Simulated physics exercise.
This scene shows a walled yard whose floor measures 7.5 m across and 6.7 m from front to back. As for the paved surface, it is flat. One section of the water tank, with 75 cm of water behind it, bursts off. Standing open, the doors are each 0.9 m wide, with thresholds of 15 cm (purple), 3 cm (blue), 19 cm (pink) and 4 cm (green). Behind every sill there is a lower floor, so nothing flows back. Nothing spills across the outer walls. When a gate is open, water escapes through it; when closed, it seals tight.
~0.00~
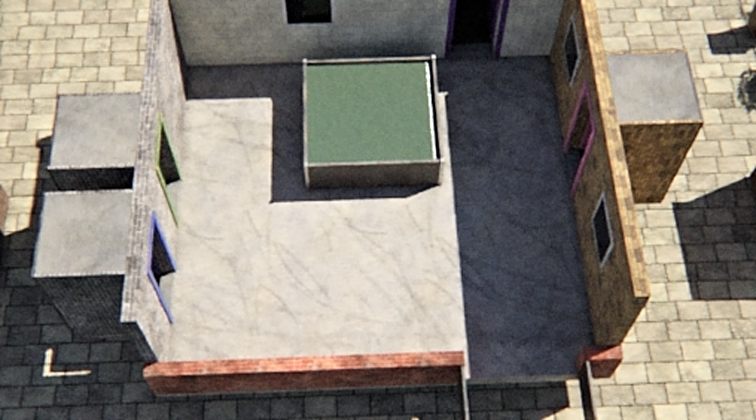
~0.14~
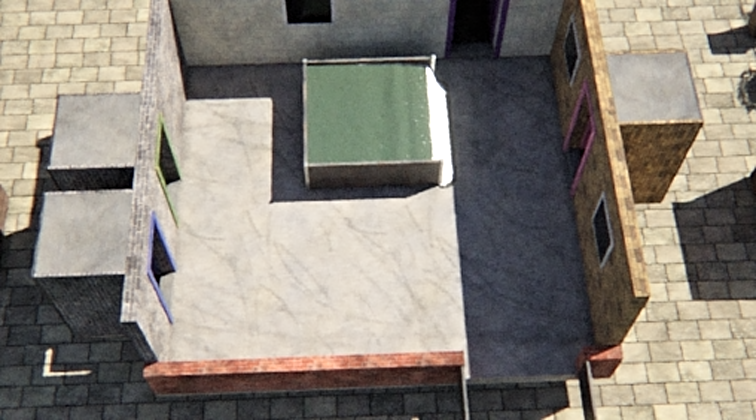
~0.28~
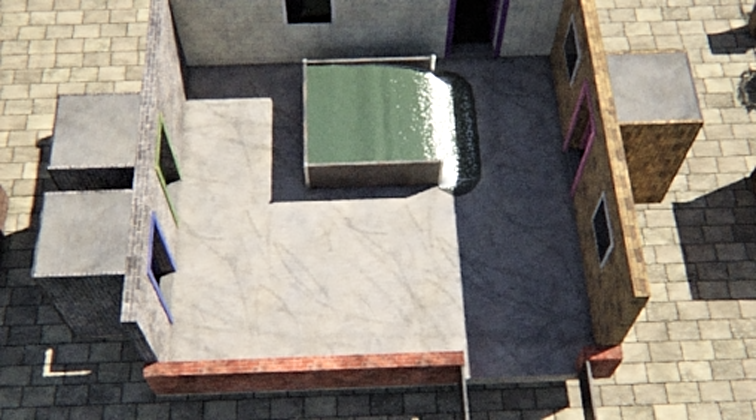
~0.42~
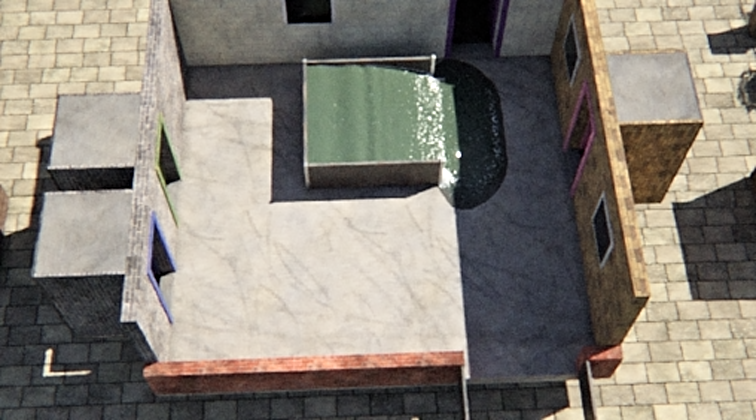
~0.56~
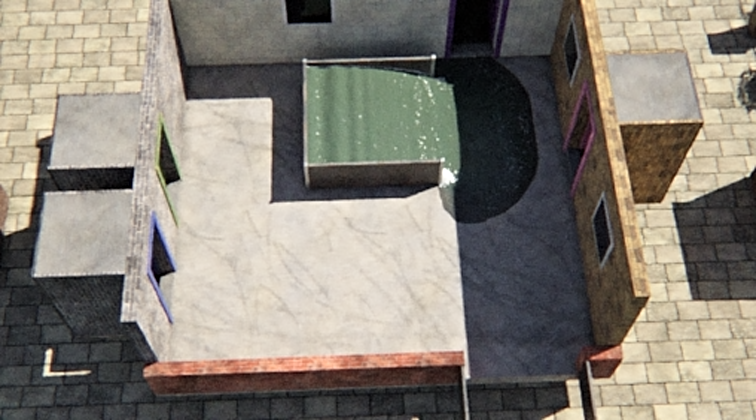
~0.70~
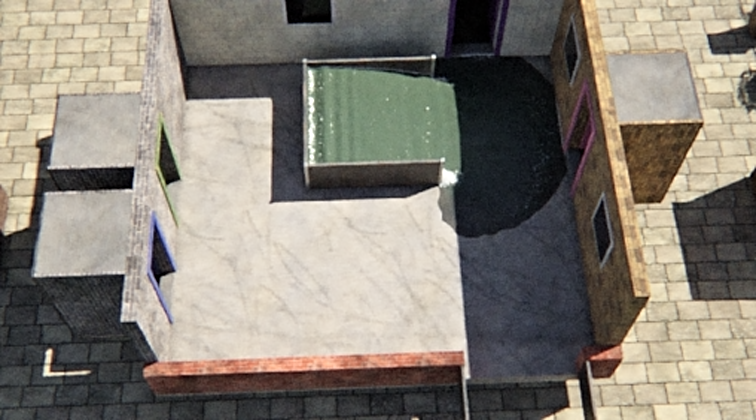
Green water burst out of the right side of a square tank in a walled yard, foaming white at the gap, then spread in a widening dark pool across the shaded floor toward the right wall.
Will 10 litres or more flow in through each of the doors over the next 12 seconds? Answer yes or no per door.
Purple door: Yes, blue door: Yes, pink door: Yes, green door: No.
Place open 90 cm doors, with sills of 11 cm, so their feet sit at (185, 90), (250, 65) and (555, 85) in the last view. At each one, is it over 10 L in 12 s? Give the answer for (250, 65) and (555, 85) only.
In the order given, lower then higher.
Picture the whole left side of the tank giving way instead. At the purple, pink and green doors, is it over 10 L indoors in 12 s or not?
Outcomes - purple: Not exceeded, pink: Not exceeded, green: Exceeded.
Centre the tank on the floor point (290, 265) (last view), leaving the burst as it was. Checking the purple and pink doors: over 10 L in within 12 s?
Purple gets more than that, pink gets more than that.
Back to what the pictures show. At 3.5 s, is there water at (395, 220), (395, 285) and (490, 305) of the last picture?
Well, the first is untouched by it, the next untouched by it, the last drenched.
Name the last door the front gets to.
It is the blue one.
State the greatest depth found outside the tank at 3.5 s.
Max depth: About 32 centimetres.
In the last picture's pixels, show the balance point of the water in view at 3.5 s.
The water's centre sits at about (475, 152).
After 1.4 s water covers 25 % of the floor and is deepest (53 cm) near (548, 61); purple door 16 cm at the sill, 0 L in, blue door not reached, pink door 39 cm at the sill, 39 L in, green door not reached.
After 2.2 s water covers 25 % of the floor and is deepest (52 cm) near (548, 61); purple door 23 cm at the sill, 6 L in, blue door not reached, pink door 40 cm at the sill, 129 L in, green door not reached.
After 3.5 s water covers 40 % of the floor and is deepest (32 cm) near (593, 350); purple door 26 cm at the sill, 94 L in, blue door not reached, pink door 27 cm at the sill, 228 L in, green door not reached.
After 7.0 s water covers 75 % of the floor and is deepest (15 cm) near (188, 72); purple door 9 cm at the sill, 128 L in, blue door not reached, pink door 10 cm at the sill, 244 L in, green door 3 cm at the sill, 0 L in.
After 12.0 s water covers 95 % of the floor and is deepest (11 cm) near (549, 68); purple door 7 cm at the sill, 128 L in, blue door 7 cm at the sill, 42 L in, pink door 8 cm at the sill, 244 L in, green door 2 cm at the sill, 0 L in.
